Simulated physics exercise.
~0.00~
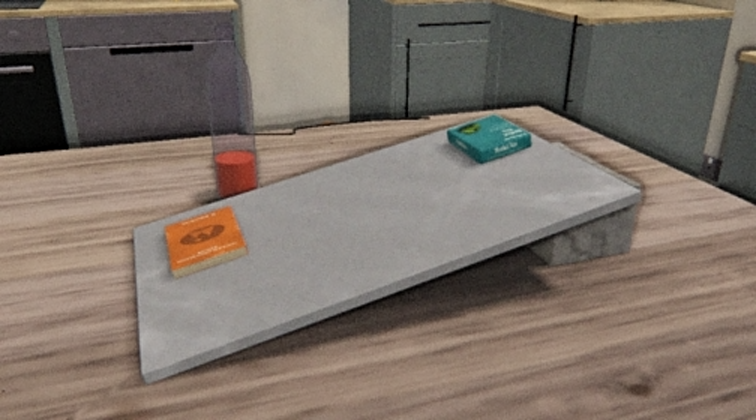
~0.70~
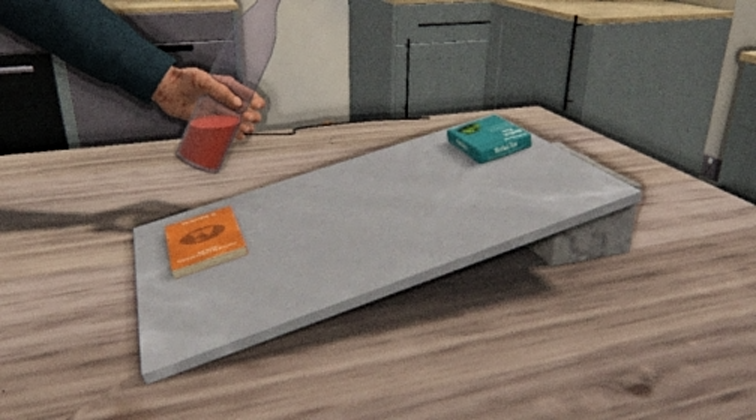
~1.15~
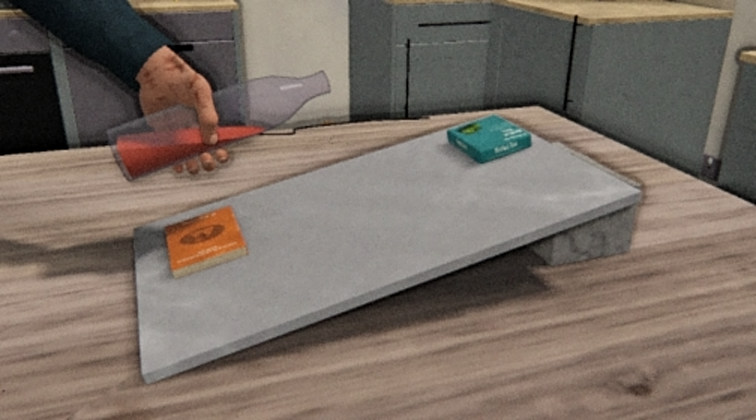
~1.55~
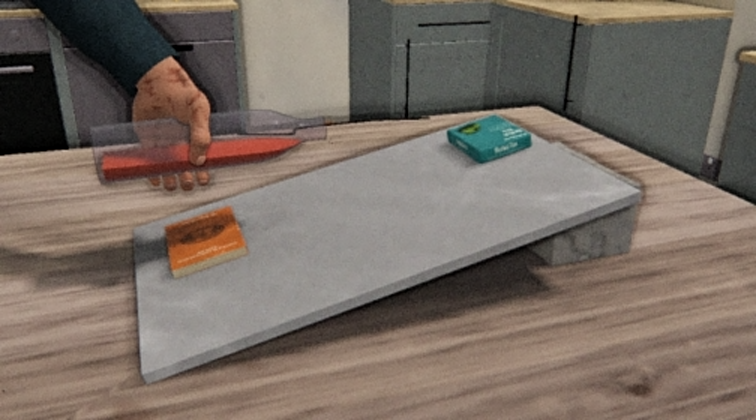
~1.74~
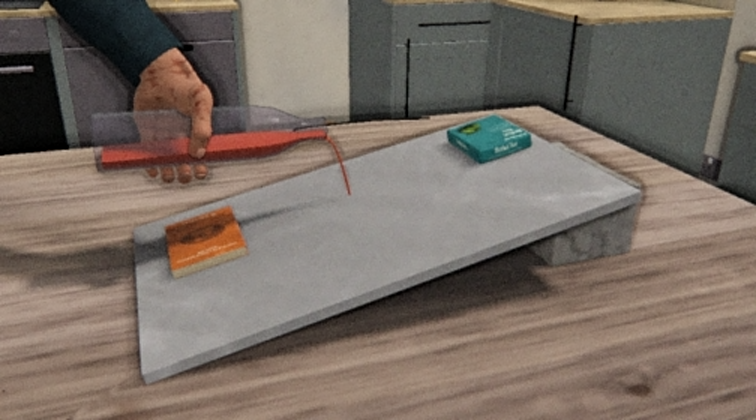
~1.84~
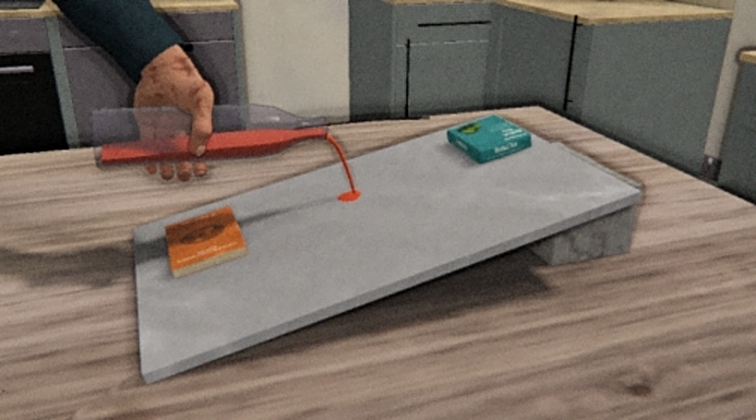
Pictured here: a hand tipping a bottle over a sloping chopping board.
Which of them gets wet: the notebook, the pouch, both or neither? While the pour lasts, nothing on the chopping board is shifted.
Item by item: On the left the notebook - wet, on the right the pouch - dry.
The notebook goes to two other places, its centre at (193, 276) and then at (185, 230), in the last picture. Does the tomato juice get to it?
For the first place it is touched by the spill; for the second it is touched by the spill.
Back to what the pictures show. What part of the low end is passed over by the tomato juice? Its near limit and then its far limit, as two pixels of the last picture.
Near end around (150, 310), far end around (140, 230).
By 2.6 s, it runs down to the left; the notebook is in it; the pouch is clear of it.
By 4.4 s, it runs down to the left and off the end; the notebook is in it; the pouch is clear of it.
By 8.3 s, it runs down to the left and off the end; the notebook is in it; the pouch is clear of it.
